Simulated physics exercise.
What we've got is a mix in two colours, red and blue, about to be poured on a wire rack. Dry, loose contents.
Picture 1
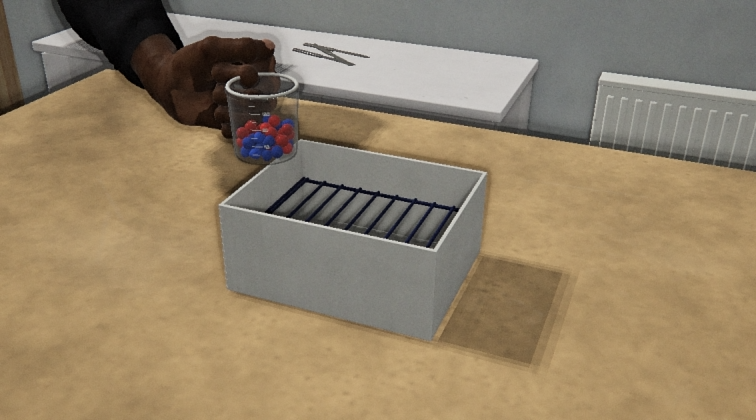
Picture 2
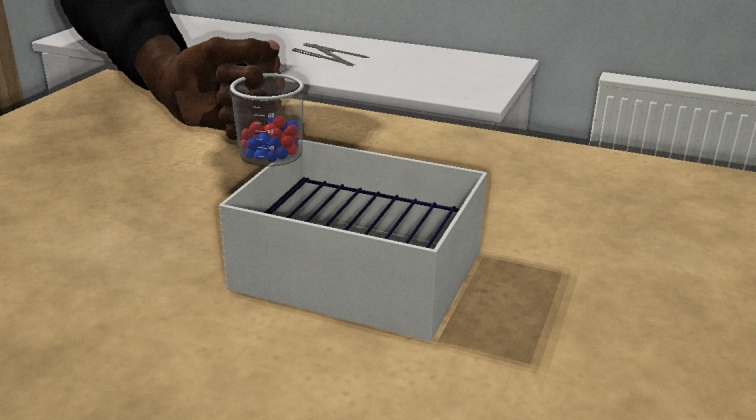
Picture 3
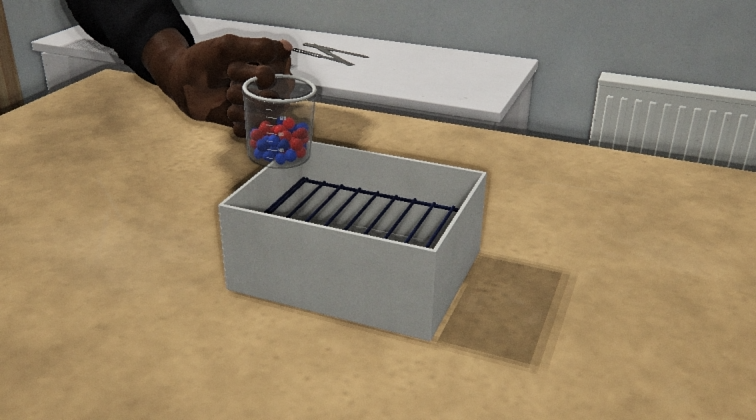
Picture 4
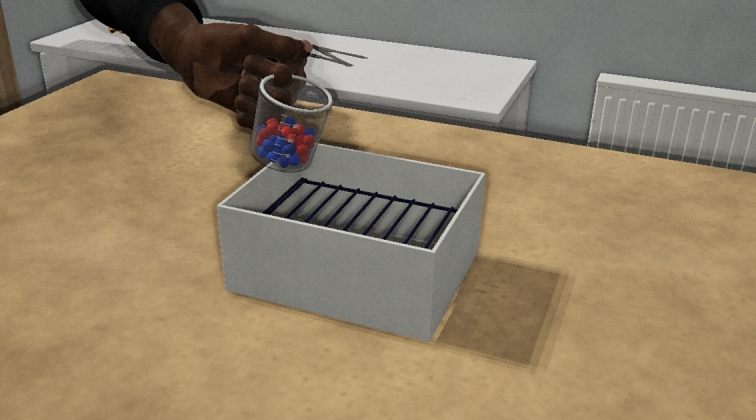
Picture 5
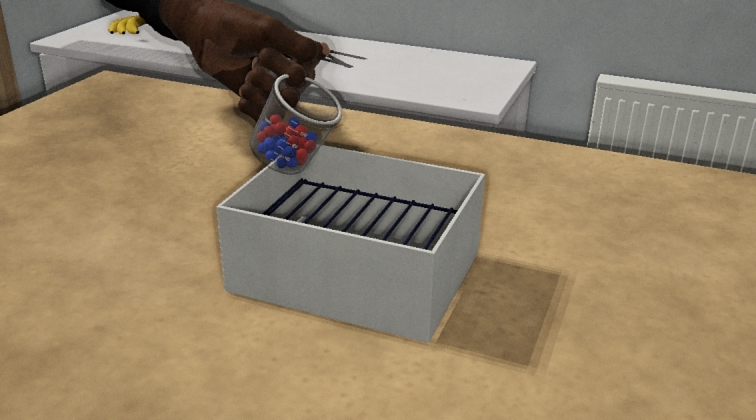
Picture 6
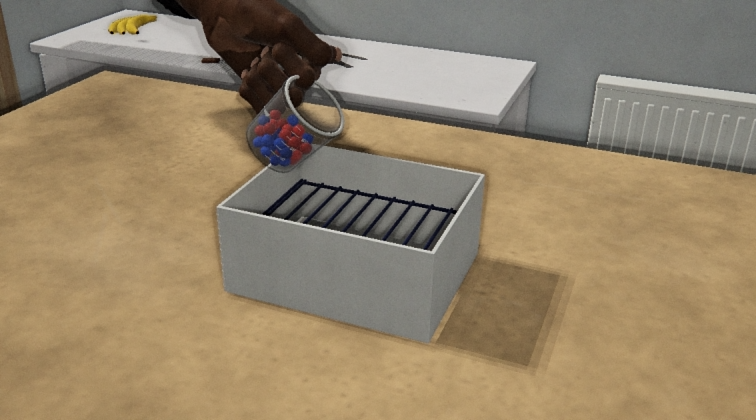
At first, a hand holds a clear cup of small red and blue pieces upright above the back left corner of a grey box with a dark wire rack inside. The hand shifts the cup slightly right, then tilts it steadily toward the right, with the mixed pieces still inside it.
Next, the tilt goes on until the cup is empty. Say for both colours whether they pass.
Red pieces get through; blue pieces get through.
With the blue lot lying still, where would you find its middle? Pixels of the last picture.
Roughly (331, 272).
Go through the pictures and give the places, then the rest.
In the first picture, cup at (264, 119), upright; rack at (430, 243), 12 wires across; red wooden balls at (266, 128), narrower than the gaps; blue coated nuts at (260, 149), narrower than the gaps.
In the second picture, cup at (269, 120), upright; blue ones at (265, 150).
In the third picture, cup at (279, 122), tipped 4°; red ones at (280, 131).
In the fourth picture, cup at (289, 124), tipped 16°; blue ones at (277, 152).
In the fifth picture, cup at (294, 126), tipped 30°; red ones at (290, 132).
In the sixth picture, cup at (293, 126), tipped 44°; rack at (428, 245); red ones at (288, 130); blue ones at (271, 147).
Then, 0.42 s after the last picture, red ones, all in the cup; blue ones, all in the cup.
Then, 0.79 s after the last picture, red ones, most in the cup, about a quarter on or over the wires; blue ones, nearly all in the cup, a small part on or over the wires.
Then, 1.10 s after the last picture, red ones, about a quarter on or over the wires, about two thirds under the rack; blue ones, all under the rack.
At rest, red ones, all under the rack; blue ones, all under the rack.
